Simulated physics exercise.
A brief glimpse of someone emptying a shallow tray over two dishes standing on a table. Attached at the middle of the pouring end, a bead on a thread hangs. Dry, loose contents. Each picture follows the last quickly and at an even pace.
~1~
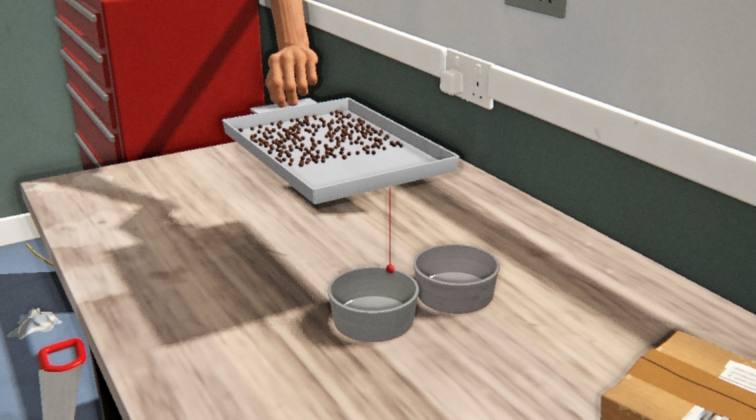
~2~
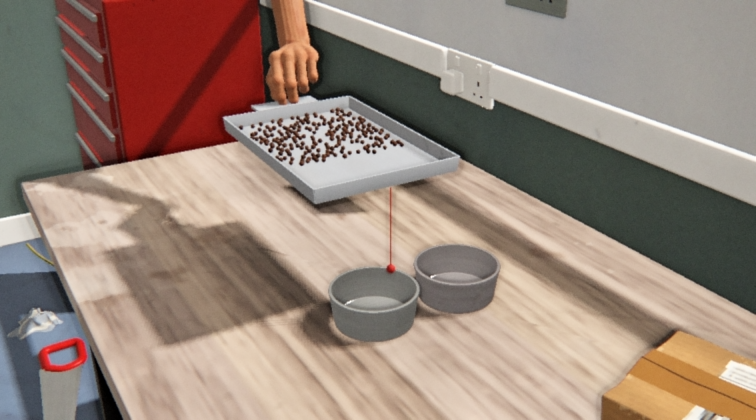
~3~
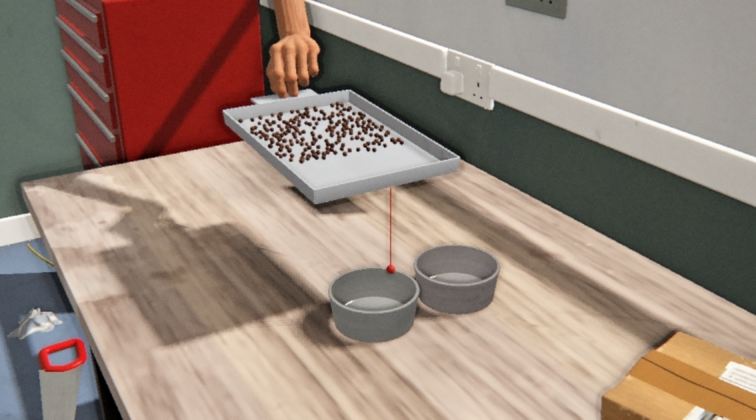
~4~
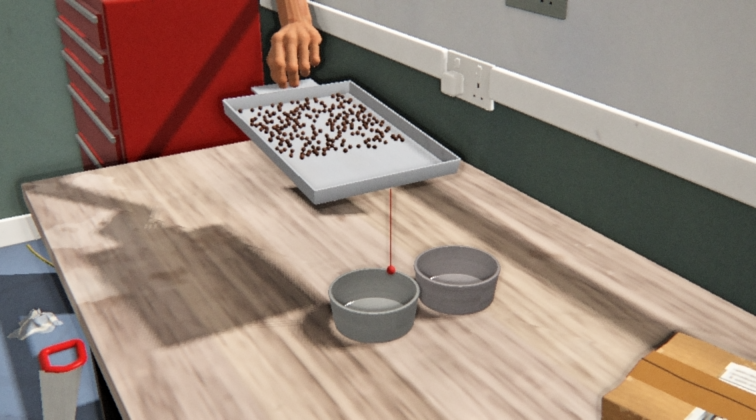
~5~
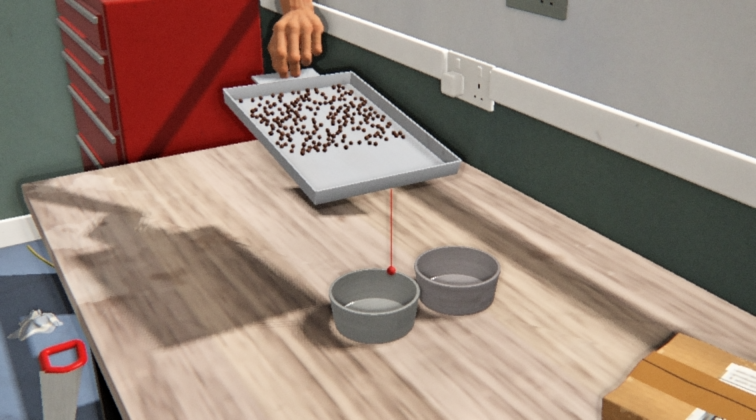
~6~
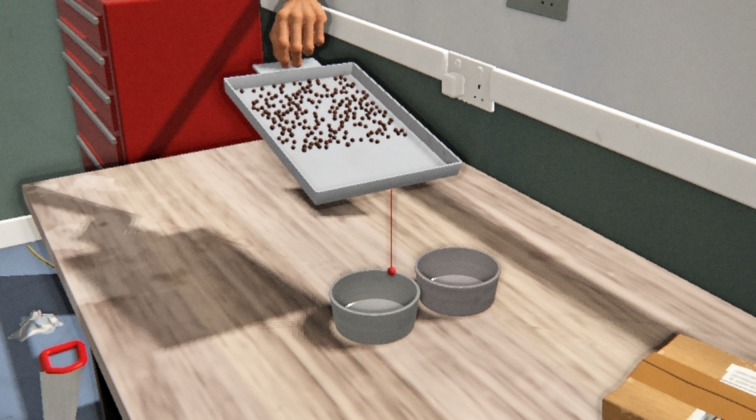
A hand gradually raising the back of a shallow grey tray of small brown berries above two round dishes on a wooden table.
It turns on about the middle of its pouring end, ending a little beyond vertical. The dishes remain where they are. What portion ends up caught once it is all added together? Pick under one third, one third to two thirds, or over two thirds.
The portion is one third to two thirds.
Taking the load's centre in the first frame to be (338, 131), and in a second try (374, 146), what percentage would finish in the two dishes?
First case: Close to 60 %; second case: Close to 50 %.
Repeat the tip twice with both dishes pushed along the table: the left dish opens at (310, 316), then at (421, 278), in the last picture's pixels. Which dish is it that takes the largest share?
Run 1: The one on the right side. Run 2: The one on the left side.
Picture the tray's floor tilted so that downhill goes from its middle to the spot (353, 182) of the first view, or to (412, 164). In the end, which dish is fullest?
Try one - the dish to the left; try two - the dish to the right.
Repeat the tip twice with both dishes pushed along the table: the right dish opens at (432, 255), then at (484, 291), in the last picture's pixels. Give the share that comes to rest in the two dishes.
In order, 0 % and 70 %.
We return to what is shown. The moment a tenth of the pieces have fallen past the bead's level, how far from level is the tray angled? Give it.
Roughly 100 degrees.
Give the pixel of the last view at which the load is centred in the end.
Roughly pixel (437, 312).
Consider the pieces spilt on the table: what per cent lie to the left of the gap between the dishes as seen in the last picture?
Close to 30 per cent of the spill, I think.
Shortly afterwards, tray tipped steeply; all but a few on the tray; a little outside both; only a few in the air.
Next, tray tipped right over; all but a few on the tray; only a few in the left dish; only a few in the right dish; a little outside both; only a few in the air.
Some moments later, tray tipped past a quarter turn; near a quarter in the left dish; near a third in the right dish; near half outside both.
In the end, tray tipped past a quarter turn; near a quarter in the left dish; near a third in the right dish; near half outside both.
